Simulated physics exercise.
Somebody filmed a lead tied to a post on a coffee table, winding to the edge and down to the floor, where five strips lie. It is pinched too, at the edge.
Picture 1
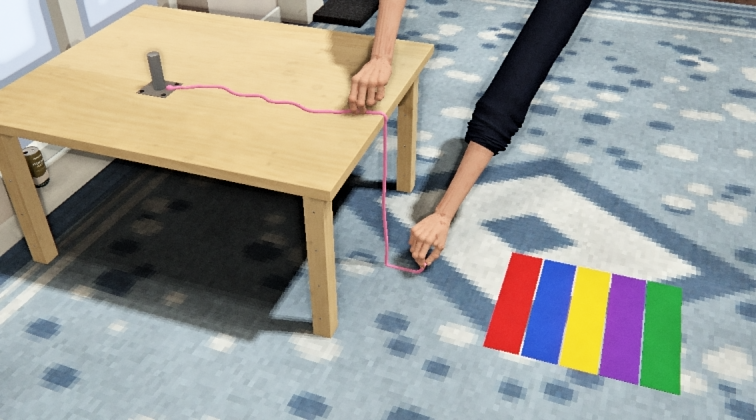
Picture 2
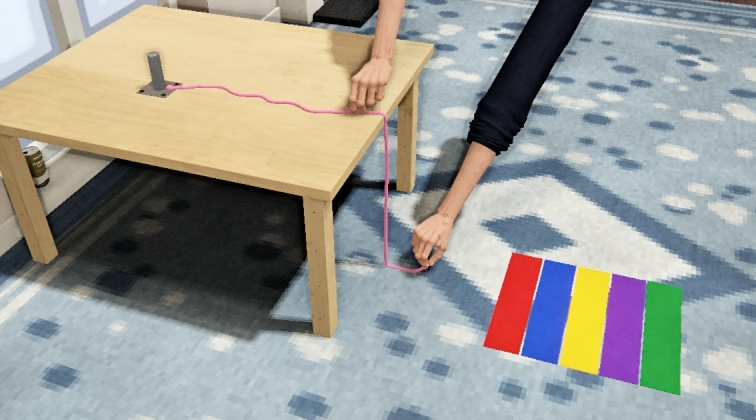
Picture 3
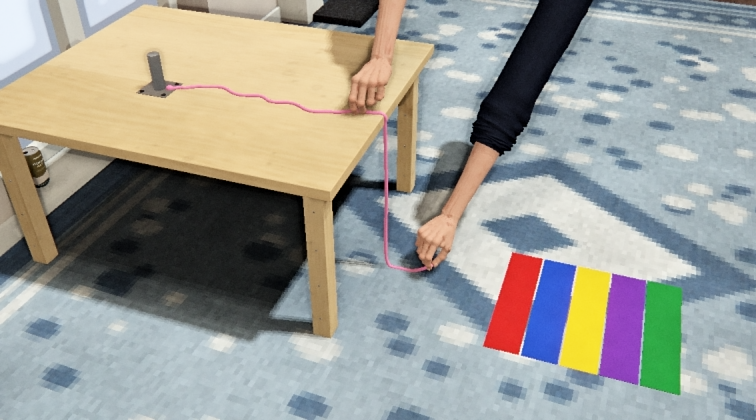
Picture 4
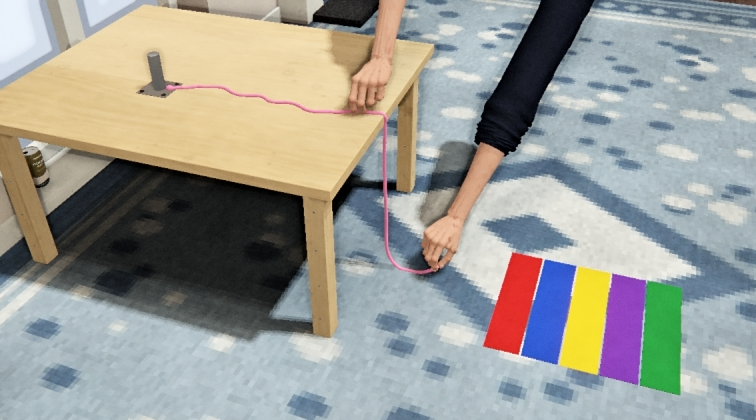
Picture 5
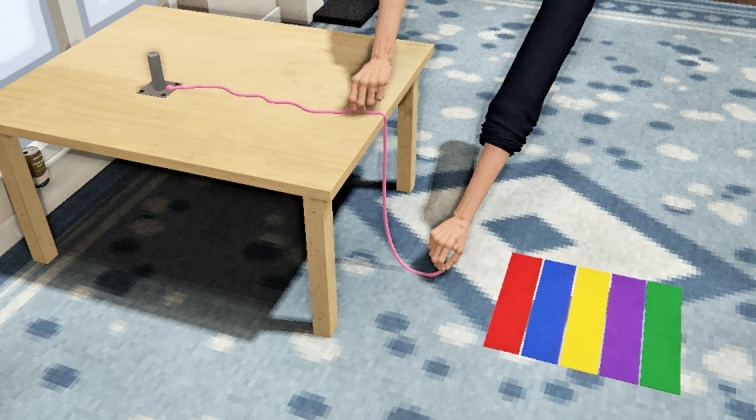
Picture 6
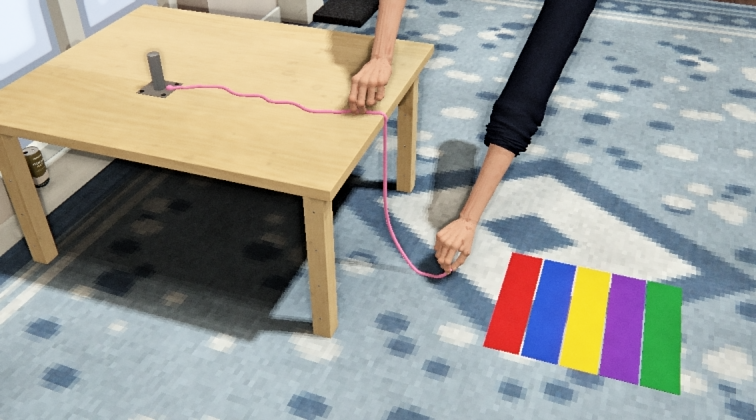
A hand held a pink cord at the edge of a wooden table while the other hand, gripping its end near the floor, moved slightly right, drawing the hanging part into a curve.
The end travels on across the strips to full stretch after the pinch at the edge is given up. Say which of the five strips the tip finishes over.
Blue.
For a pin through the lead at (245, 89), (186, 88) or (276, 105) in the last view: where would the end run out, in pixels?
Per try (px, approx.): (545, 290); (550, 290); (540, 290).
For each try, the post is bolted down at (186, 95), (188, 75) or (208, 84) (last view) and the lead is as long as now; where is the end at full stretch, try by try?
Around (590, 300), (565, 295) and (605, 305).
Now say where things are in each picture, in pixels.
In the first picture, end (425, 264); red (506, 332); blue (543, 341); yellow (581, 350); purple (621, 359); green (661, 369).
In the second picture, end (428, 265); lead through (204, 87) (263, 97) (327, 112) (386, 135) (386, 195) (386, 252).
In the third picture, end (432, 265).
In the fourth picture, end (438, 267); lead through (204, 87) (263, 97) (327, 112) (385, 135) (385, 195) (388, 252).
In the fifth picture, end (444, 268).
In the sixth picture, end (451, 270); lead through (204, 87) (263, 97) (327, 112) (385, 135) (385, 195) (402, 253).
Soon after, end near (490, 278); short of the strips.
After that, end near (530, 287); over red.
At the stop, end near (554, 293); over blue. The blue one.
